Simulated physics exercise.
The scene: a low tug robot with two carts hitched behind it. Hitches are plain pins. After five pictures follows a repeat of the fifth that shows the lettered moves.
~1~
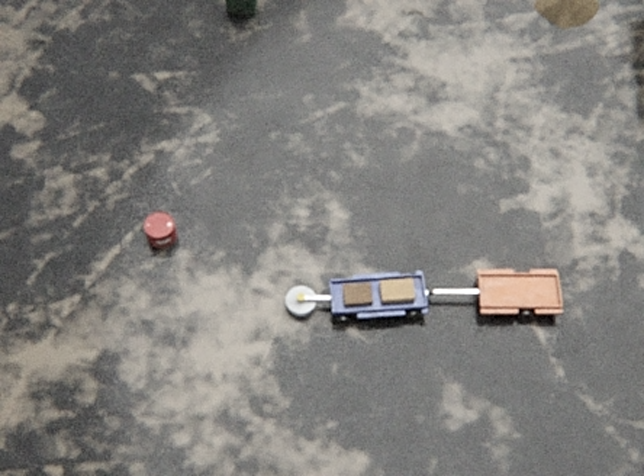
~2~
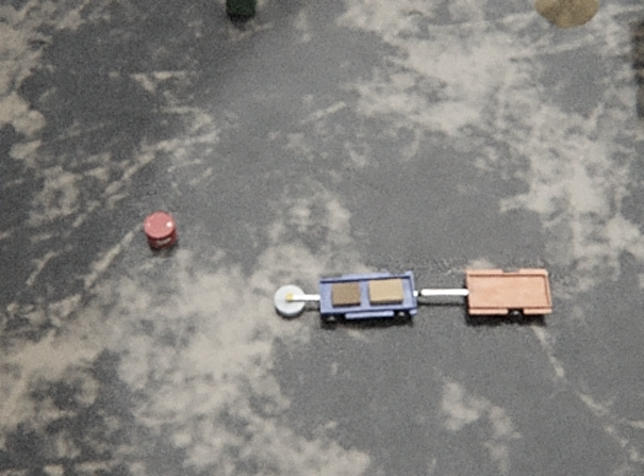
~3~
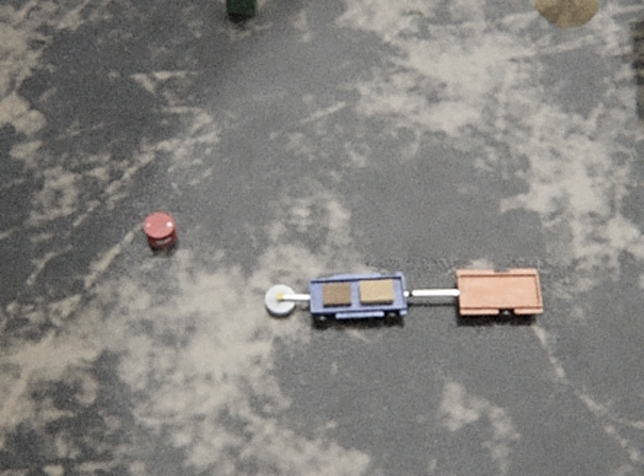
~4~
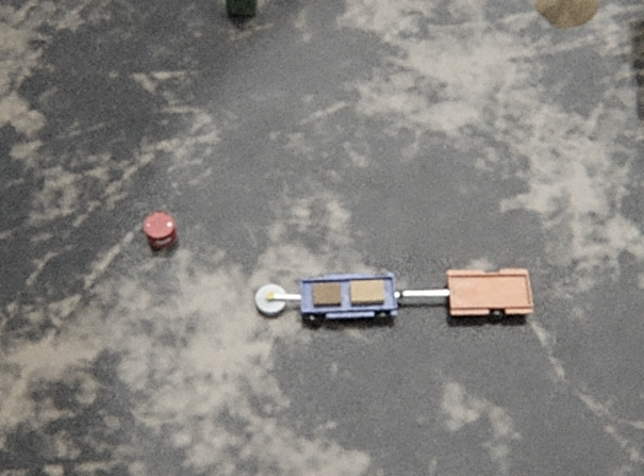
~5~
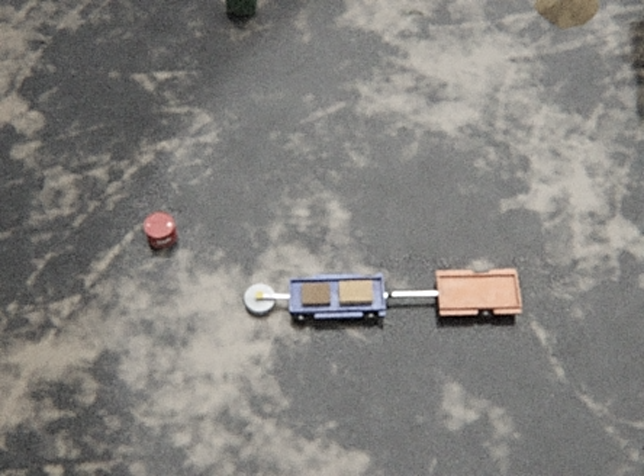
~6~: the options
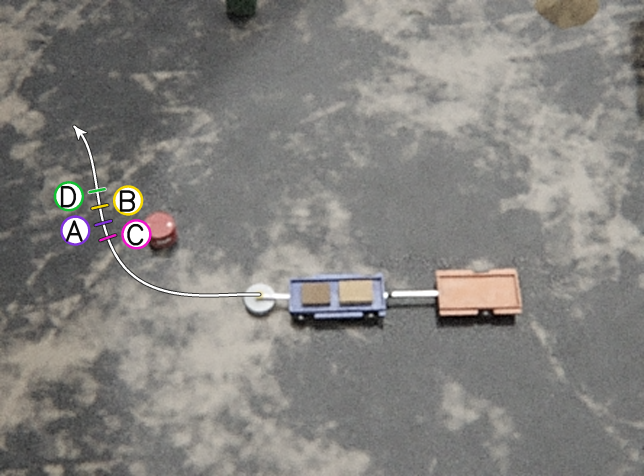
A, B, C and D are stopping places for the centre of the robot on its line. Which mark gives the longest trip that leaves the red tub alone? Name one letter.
A is the last safe stop.
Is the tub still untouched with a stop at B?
For that mark, no.
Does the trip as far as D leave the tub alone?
No.
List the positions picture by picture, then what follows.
Blue cart (378, 294); orange cart (519, 291); red tub (162, 235), in the first picture.
Robot (290, 300); blue cart (367, 295); orange cart (508, 291); red tub (162, 235), in the second picture.
Robot (280, 299); blue cart (358, 295); orange cart (499, 291); red tub (162, 235), in the third picture.
Robot (271, 299); blue cart (348, 295); orange cart (490, 291); red tub (162, 235), in the fourth picture.
Robot (260, 298); blue cart (337, 295); orange cart (478, 292); red tub (162, 235), in the fifth picture.
On the marked copy, A at (103, 223); B at (100, 207); C at (108, 238); D at (97, 191); the route from (259, 295) via (113, 251) to (74, 126).
Taking A. A third of the way, robot (189, 298), last cart (407, 293).
Two thirds of the way, robot (128, 273), last cart (339, 294).
When it is over, robot (105, 227), last cart (286, 293); nothing has been touched.
As for the rest, B is too far, the tub has been hit; C is safe but short; D is too far, the tub has been hit.
